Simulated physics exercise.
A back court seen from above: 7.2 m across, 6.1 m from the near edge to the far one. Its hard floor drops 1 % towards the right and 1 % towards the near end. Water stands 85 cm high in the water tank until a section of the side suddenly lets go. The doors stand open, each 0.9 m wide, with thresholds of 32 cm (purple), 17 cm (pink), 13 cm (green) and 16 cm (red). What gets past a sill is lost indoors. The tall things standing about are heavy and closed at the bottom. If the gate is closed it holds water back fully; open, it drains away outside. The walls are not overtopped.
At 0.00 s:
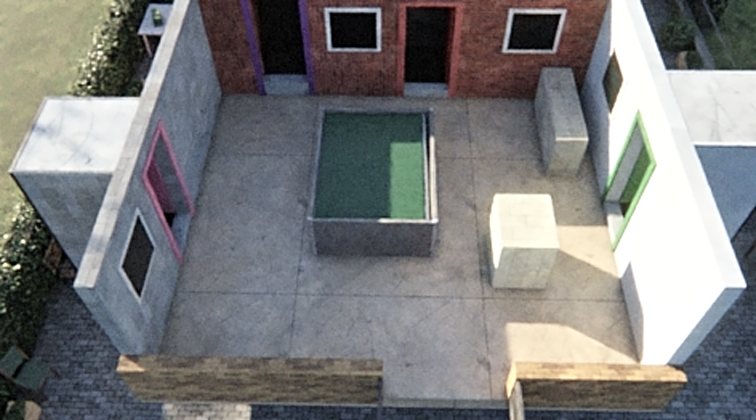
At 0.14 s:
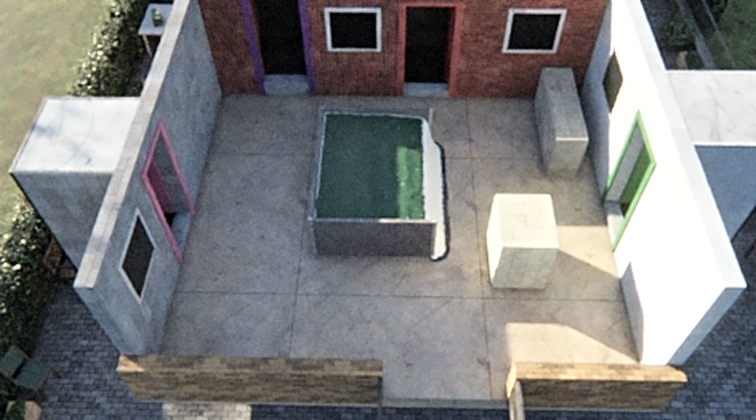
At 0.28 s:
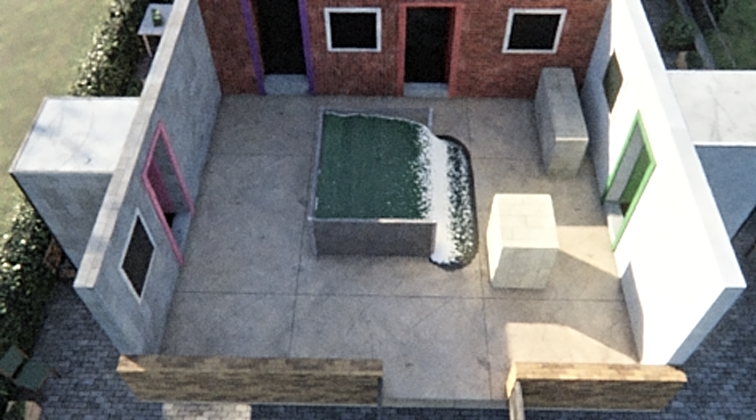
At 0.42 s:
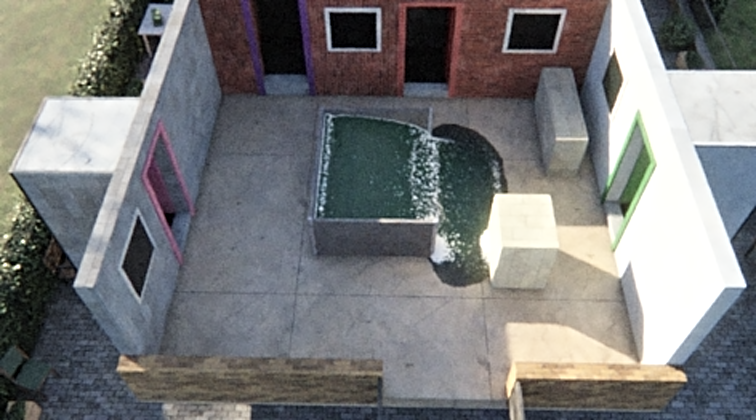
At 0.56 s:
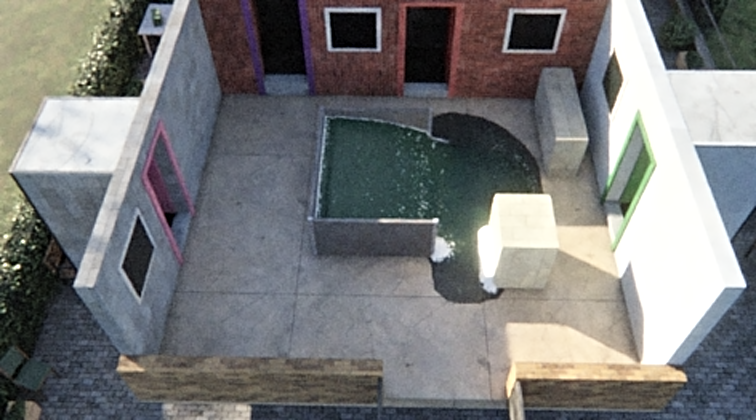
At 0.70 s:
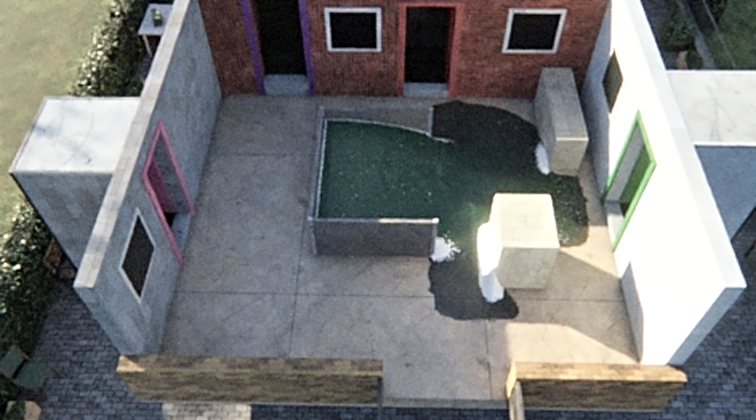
The footage shows a walled court from above, where a rectangular tank of green water opens along its right side and water pours out, foaming, then spreads across the floor as a dark sheet around two pale blocks.
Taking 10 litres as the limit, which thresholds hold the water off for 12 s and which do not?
Door by door: At the purple door it keeps below the limit; at the pink door it keeps below the limit; at the green door it passes the limit; at the red door it does not reach the limit.
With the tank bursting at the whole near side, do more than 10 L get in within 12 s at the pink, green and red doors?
Against that limit: Pink under, green below, red under.
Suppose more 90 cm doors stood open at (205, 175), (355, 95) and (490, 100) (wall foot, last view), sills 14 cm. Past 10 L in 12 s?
In turn: Not over, under, past it.
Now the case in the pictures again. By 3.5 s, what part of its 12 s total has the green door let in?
Some 90 per cent by then.
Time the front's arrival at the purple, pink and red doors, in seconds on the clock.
Arrival: Purple 3.6 s, pink 5.5 s, red 1.0 s.
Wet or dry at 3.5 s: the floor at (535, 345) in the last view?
It is under water.
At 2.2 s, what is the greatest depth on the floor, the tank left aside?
About 56 cm.
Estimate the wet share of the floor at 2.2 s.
Near 45 per cent is wet.
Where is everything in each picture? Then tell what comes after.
The water tank at (375, 164) is whole and still, 85 cm deep, in the first picture.
The front is at a hidden place, 1.3 m from the gap at (429, 187); 0.5 m2 of floor is under water; 85 cm left at the back of the water tank, in the second picture.
The front is at (449, 139), 1.5 m from the gap at (429, 187); 1.8 m2 of floor is under water; 83 cm left at the back of the water tank, in the third picture.
Water pours out at (429, 189) and has run 1.8 m, to (490, 272); typically 14 cm deep outside, 75 cm at the water tank's back, in the fourth picture.
Water pours out at (429, 190) and has run 2.2 m, to (491, 124); typically 12 cm deep outside, 73 cm at the water tank's back, in the fifth picture.
Water pours out at (429, 189) and has run 2.7 m, to (583, 233); typically 11 cm deep outside, 70 cm at the water tank's back, in the sixth picture.
After 1.4 s water covers 35 % of the floor and is deepest (59 cm) near (599, 195); purple door not reached, pink door not reached, green door 40 cm at the sill, 128 L in, red door 2 cm at the sill, 0 L in.
After 2.2 s water covers 45 % of the floor and is deepest (56 cm) near (581, 117); purple door not reached, pink door not reached, green door 43 cm at the sill, 371 L in, red door 1 cm at the sill, 0 L in.
After 3.5 s water covers 55 % of the floor and is deepest (41 cm) near (597, 187); purple door not reached, pink door not reached, green door 26 cm at the sill, 576 L in, red door 9 cm at the sill, 0 L in.
After 7.0 s water covers 95 % of the floor and is deepest (20 cm) near (644, 387); purple door 9 cm at the sill, 0 L in, pink door 3 cm at the sill, 0 L in, green door 11 cm at the sill, 640 L in, red door 5 cm at the sill, 0 L in.
After 12.0 s water covers 100 % of the floor and is deepest (12 cm) near (410, 359); purple door 3 cm at the sill, 0 L in, pink door 8 cm at the sill, 0 L in, green door 8 cm at the sill, 640 L in, red door 2 cm at the sill, 0 L in.
